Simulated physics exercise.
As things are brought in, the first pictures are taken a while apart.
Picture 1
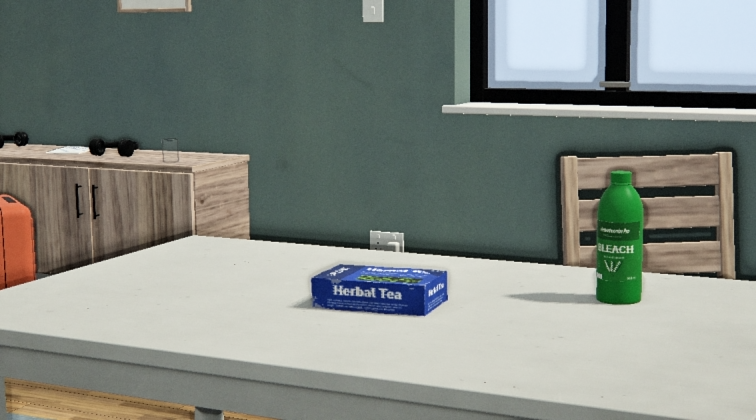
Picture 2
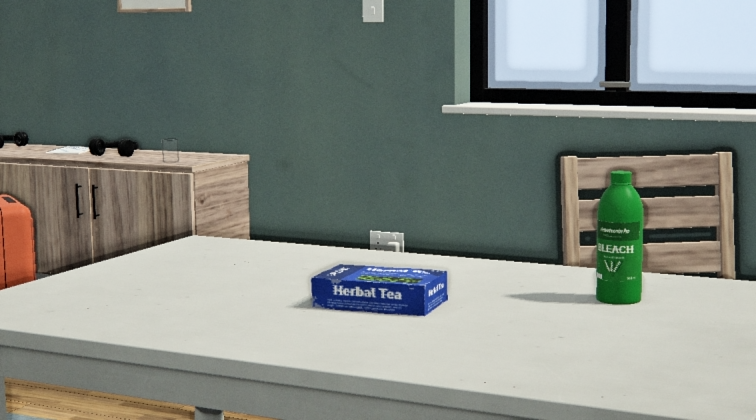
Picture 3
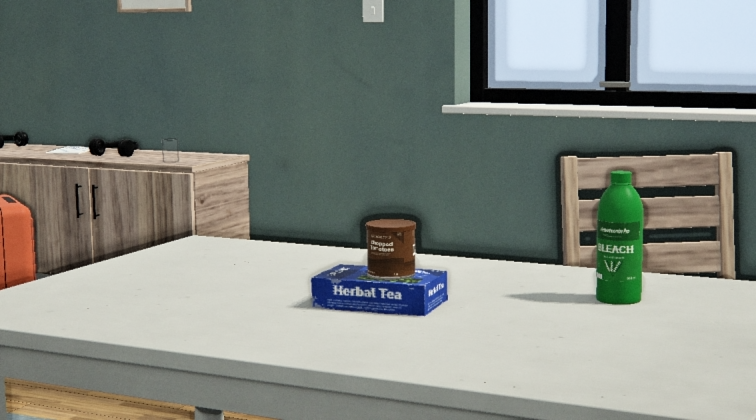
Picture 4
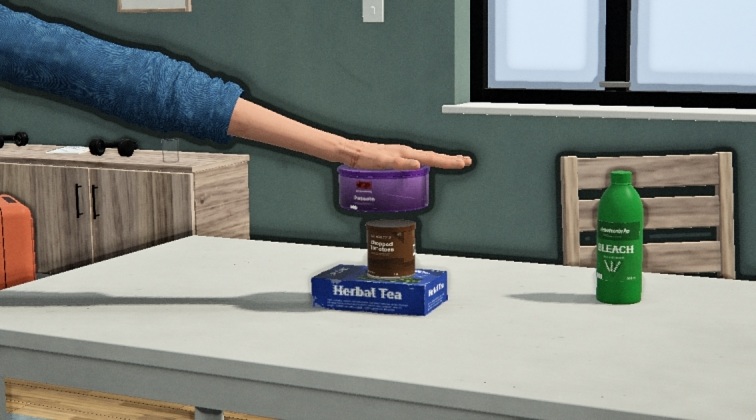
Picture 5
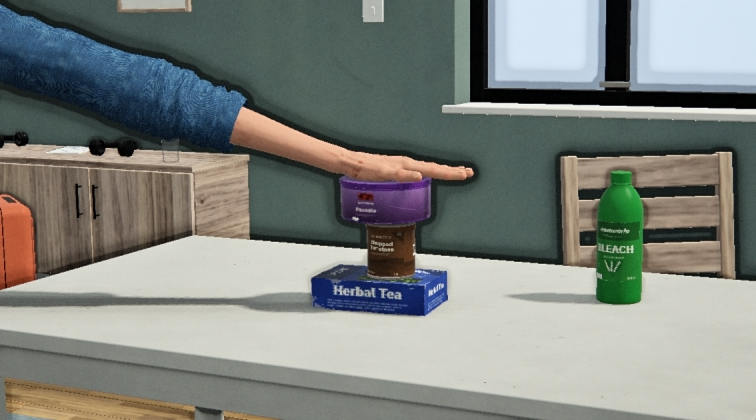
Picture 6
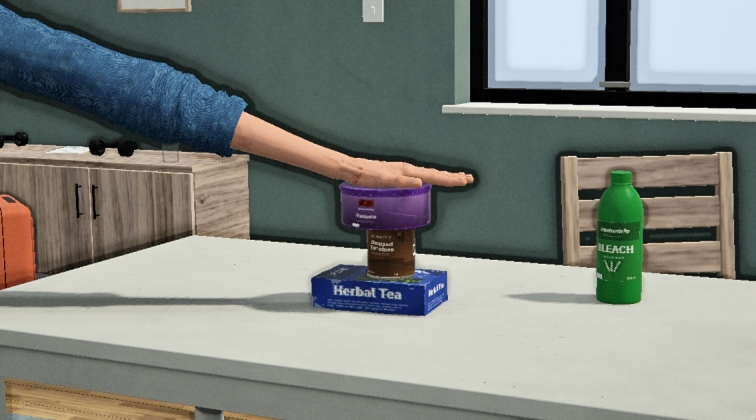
In this clip, a blue herbal tea box and a green bleach bottle sit on a table, a brown pot appears on the box, and a hand lowers a purple tub onto the pot.
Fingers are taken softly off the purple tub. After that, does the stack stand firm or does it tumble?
It stands firm.
Then, 0.80 s later than the last frame, all is still.
Then, 1.90 s later than the last frame, purple tub resting near (386, 204).
When it is over, all 4 as before. End places, in pixels of the last picture, purple tub near (386, 204). The pile keeps its balance.
